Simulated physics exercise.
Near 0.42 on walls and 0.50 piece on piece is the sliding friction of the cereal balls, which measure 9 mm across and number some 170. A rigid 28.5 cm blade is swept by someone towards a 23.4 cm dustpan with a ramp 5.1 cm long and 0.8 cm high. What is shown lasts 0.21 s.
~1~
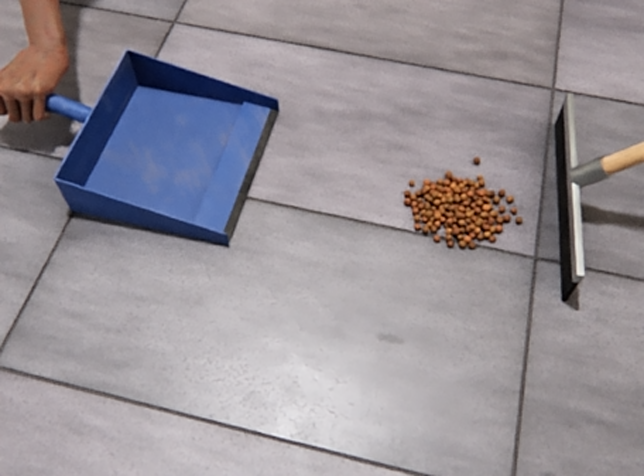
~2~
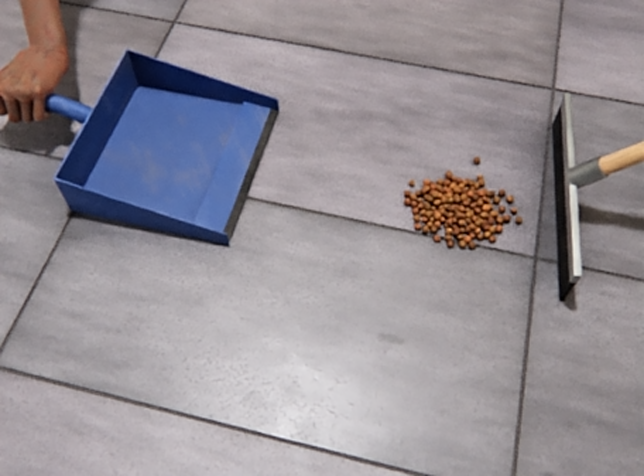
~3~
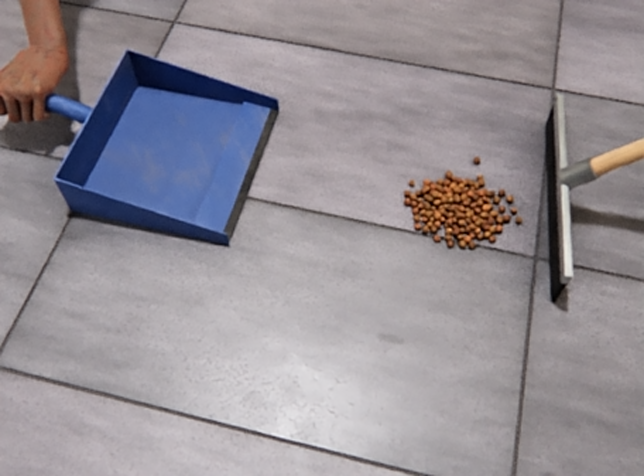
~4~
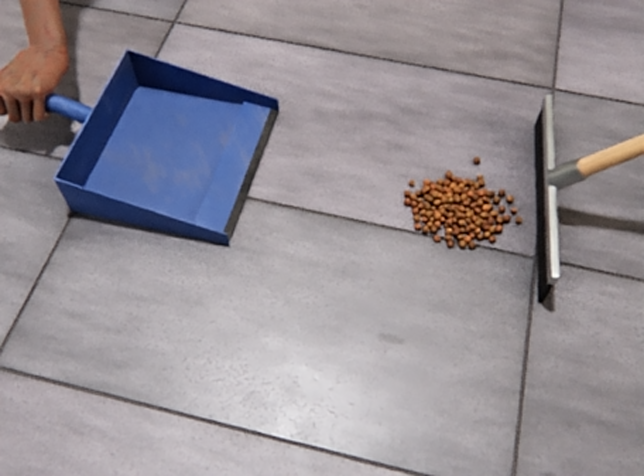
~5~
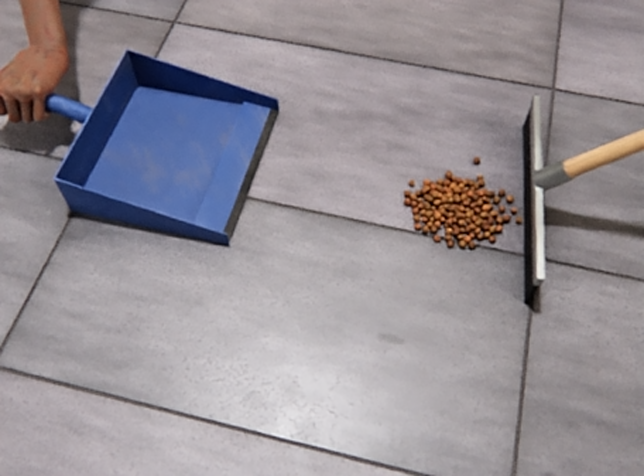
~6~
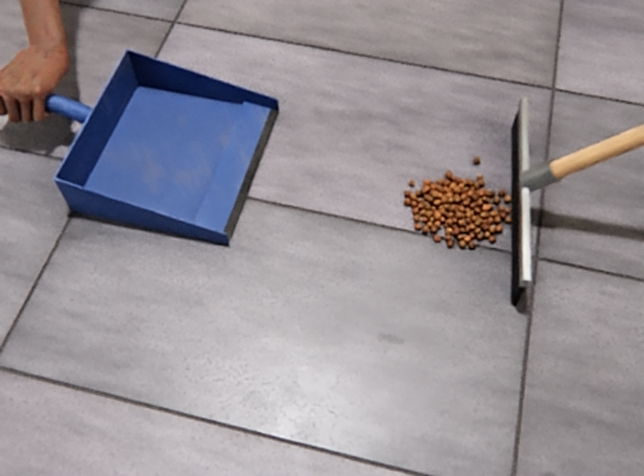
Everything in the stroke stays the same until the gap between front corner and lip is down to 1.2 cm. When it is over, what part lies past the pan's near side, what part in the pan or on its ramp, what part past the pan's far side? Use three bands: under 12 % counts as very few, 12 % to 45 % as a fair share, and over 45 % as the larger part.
Past the pan's near side: A fair share; in the pan or on its ramp: A fair share; past the pan's far side: Very few.
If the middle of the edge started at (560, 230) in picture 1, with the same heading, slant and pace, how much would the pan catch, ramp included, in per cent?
Close to 40 in a hundred.
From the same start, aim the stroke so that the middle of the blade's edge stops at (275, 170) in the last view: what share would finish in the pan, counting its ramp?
Some 35 per cent.
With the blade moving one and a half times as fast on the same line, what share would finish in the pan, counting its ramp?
I'd put it at roughly 45 per cent.
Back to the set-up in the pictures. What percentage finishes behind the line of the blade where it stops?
About 0 percent.
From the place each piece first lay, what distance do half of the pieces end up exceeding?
It comes to some 30 cm.
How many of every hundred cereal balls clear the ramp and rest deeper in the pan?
Estimate: Close to 5 per cent of the total.
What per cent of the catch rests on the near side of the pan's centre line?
Roughly 90 percent.
Then, 0.40 s after the last picture, middle of the blade 20 cm from the lip; 0 % over the lip, far side 0 %, near side 0 %.
Then, 0.67 s after the last picture, middle of the blade 10 cm from the lip; 0 % over the lip, far side 0 %, near side 10 %.
Then, 1.05 s after the last picture, middle of the blade 3 cm from the lip; 40 % over the lip, far side 0 %, near side 25 %.
In the end, near side 25 %, pan 40 %, far side 0 %, in front of the lip or behind the blade 40 %.
